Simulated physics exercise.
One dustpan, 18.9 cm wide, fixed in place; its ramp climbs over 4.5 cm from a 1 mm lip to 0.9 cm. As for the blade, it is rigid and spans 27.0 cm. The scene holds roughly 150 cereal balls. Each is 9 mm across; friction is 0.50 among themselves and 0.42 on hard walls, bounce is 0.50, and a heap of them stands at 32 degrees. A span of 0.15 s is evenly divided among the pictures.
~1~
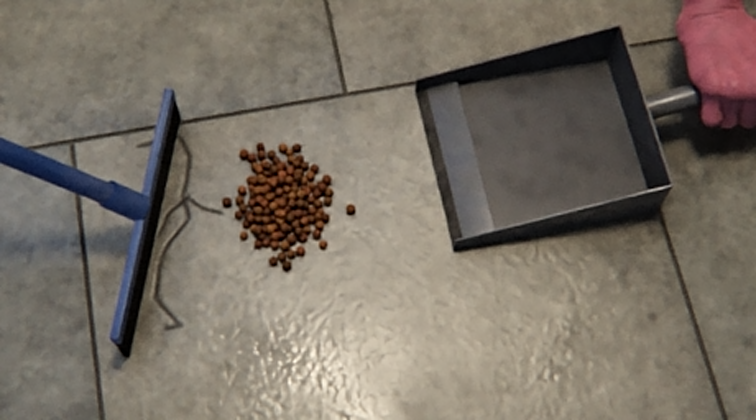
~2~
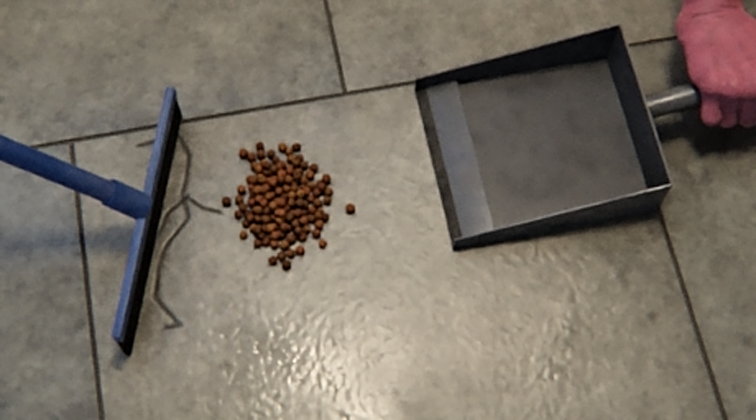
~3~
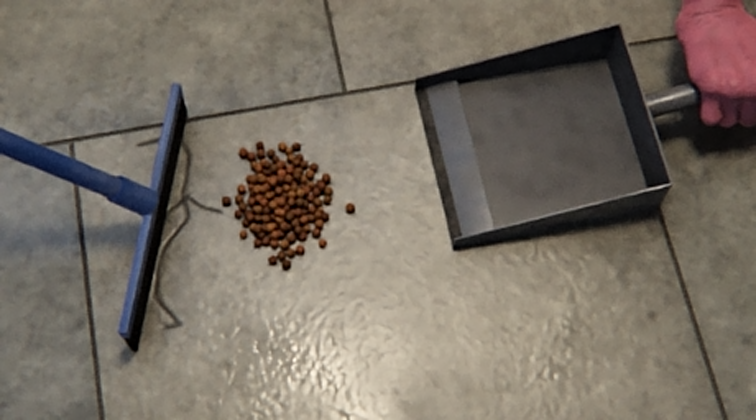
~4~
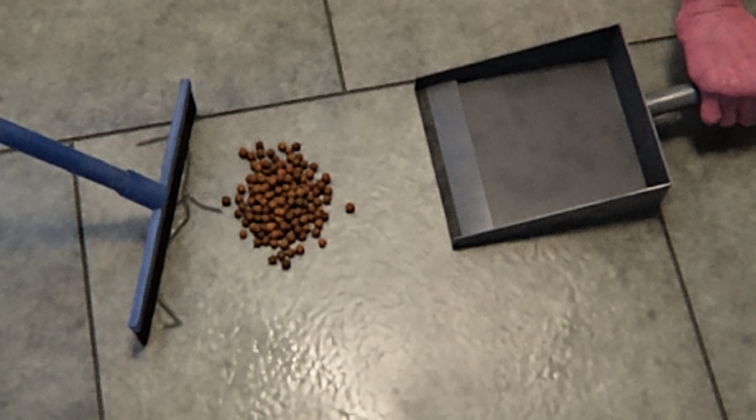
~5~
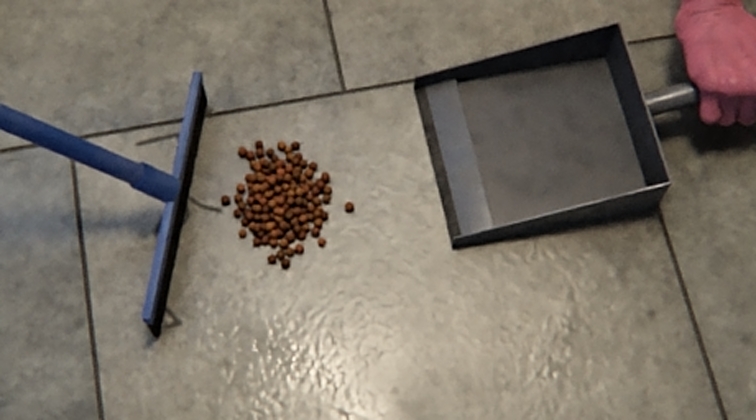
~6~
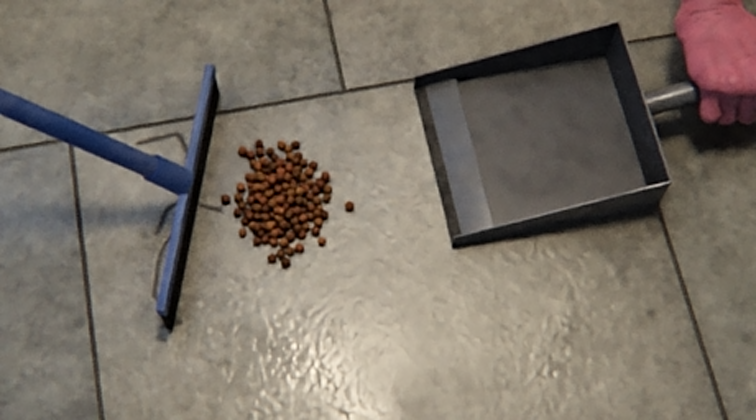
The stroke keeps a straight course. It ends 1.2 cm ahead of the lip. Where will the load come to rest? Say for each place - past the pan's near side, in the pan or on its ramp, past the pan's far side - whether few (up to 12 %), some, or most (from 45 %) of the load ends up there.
Near side: Few, pan: Few, far side: Few.
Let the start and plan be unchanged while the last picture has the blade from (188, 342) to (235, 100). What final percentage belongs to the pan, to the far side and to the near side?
Pan: 25, far side: 0, near side: 30.
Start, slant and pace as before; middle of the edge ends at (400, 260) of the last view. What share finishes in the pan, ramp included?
I'd expect around 20 per cent.
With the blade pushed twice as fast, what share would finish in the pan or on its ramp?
In that case close to 20 per cent.
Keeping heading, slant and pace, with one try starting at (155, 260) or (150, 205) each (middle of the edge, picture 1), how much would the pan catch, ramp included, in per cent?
Estimates: 0 percent and 0 percent.
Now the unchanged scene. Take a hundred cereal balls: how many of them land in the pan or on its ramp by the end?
Result: Roughly 0 %.
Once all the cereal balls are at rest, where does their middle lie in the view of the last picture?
I'd put it at about (391, 182).
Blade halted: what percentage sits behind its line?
Around 5 per cent.
Then, 0.23 s after the last picture, middle of the blade 15 cm from the lip; 0 % over the lip, far side 0 %, near side 0 %.
Then, 0.38 s after the last picture, middle of the blade 9 cm from the lip; 0 % over the lip, far side 0 %, near side 0 %.
Then, 0.65 s after the last picture, middle of the blade 6 cm from the lip; 0 % over the lip, far side 5 %, near side 5 %.
In the end, near side 5 %, pan 0 %, far side 5 %, in front of the lip or behind the blade 90 %.
